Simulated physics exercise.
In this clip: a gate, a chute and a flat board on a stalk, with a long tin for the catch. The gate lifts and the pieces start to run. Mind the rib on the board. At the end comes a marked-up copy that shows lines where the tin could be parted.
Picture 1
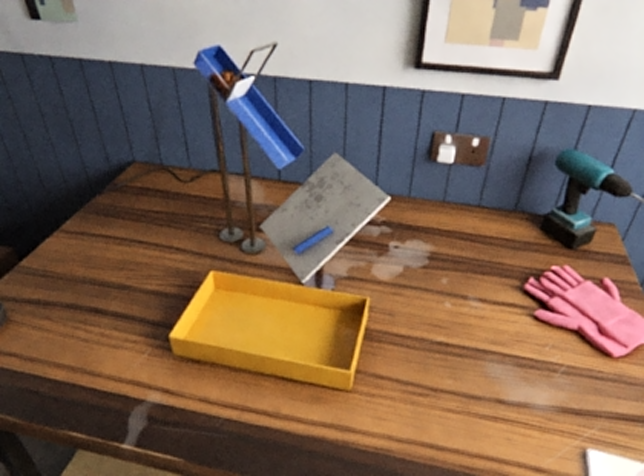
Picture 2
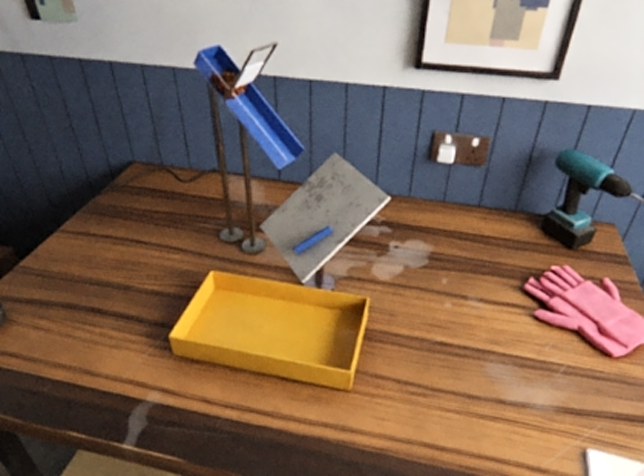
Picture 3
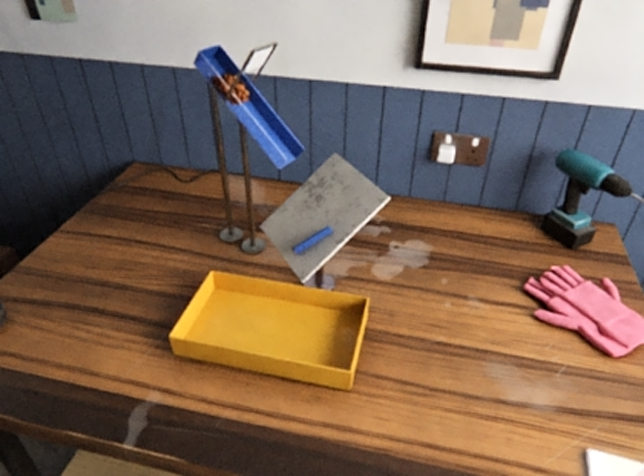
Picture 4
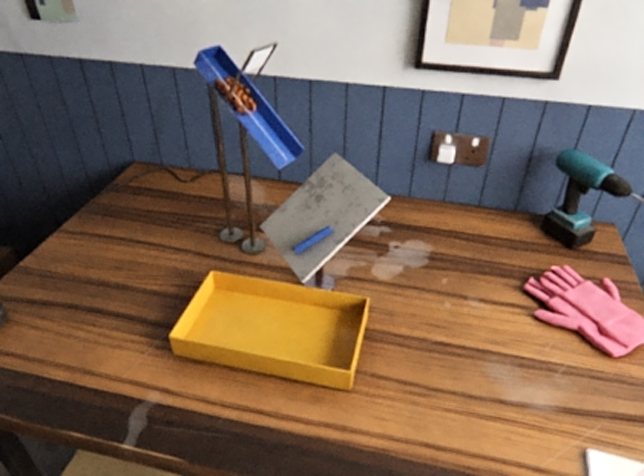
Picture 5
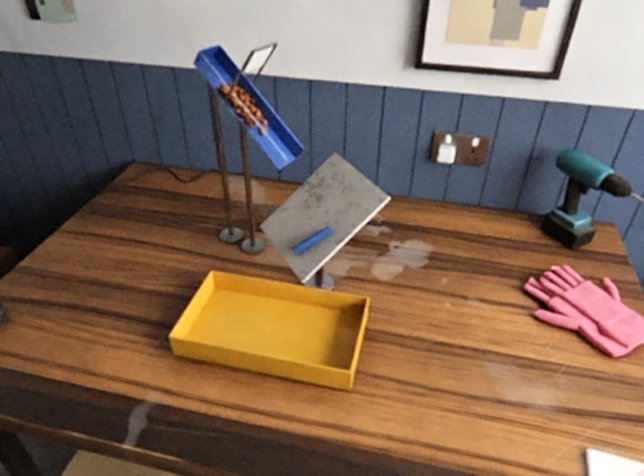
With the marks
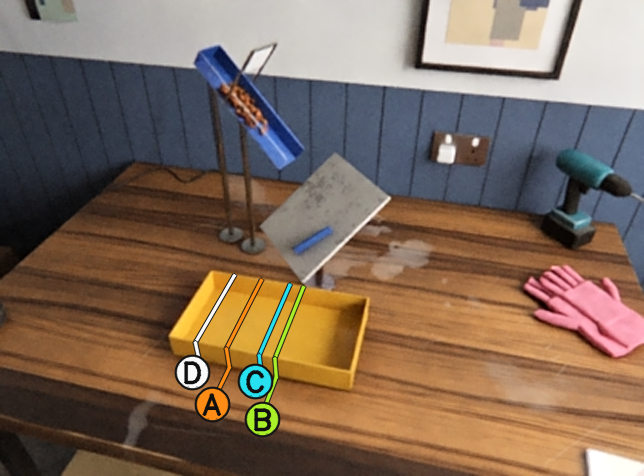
On a wooden workbench, a gate lifting on a sloping blue chute and small brown pieces sliding partway down its channel.
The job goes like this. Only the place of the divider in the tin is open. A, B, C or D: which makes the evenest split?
A beats the others.
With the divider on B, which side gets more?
The left side.
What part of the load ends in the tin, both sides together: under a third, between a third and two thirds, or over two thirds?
It is over two thirds.
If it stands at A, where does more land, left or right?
Right.
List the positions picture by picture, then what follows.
Load behind the gate near (231, 83), bits of dog kibble; lip of the chute near (288, 164), sloping fairly steeply, in the first frame.
Middle of the board near (320, 213), tilted fairly steeply; middle of its low edge near (279, 252); of its high edge near (360, 173), in the second frame.
Front corners of the tin near (169, 336) and (351, 372), empty; front of the load near (243, 100), in the third frame.
Middle of the load near (238, 94); its front near (249, 114), close to a quarter of the way to the lip; rib from (329, 227) to (293, 249), in the fourth frame.
Middle of the load near (241, 104); its front near (262, 132), close to half of the way to the lip, in the fifth frame.
On the marked copy, line A crosses the front rim at (226, 347); line B crosses the front rim at (275, 357); line C crosses the front rim at (259, 354); line D crosses the front rim at (195, 341).
For line A, of what is caught, close to a quarter on the left of the divider, close to two thirds on the right.
For line B, of what is caught, the whole lot on the left of the divider, none at all on the right.
For line C, of what is caught, the whole lot on the left of the divider, none at all on the right.
For line D, of what is caught, only a few on the left of the divider, all but a few on the right.
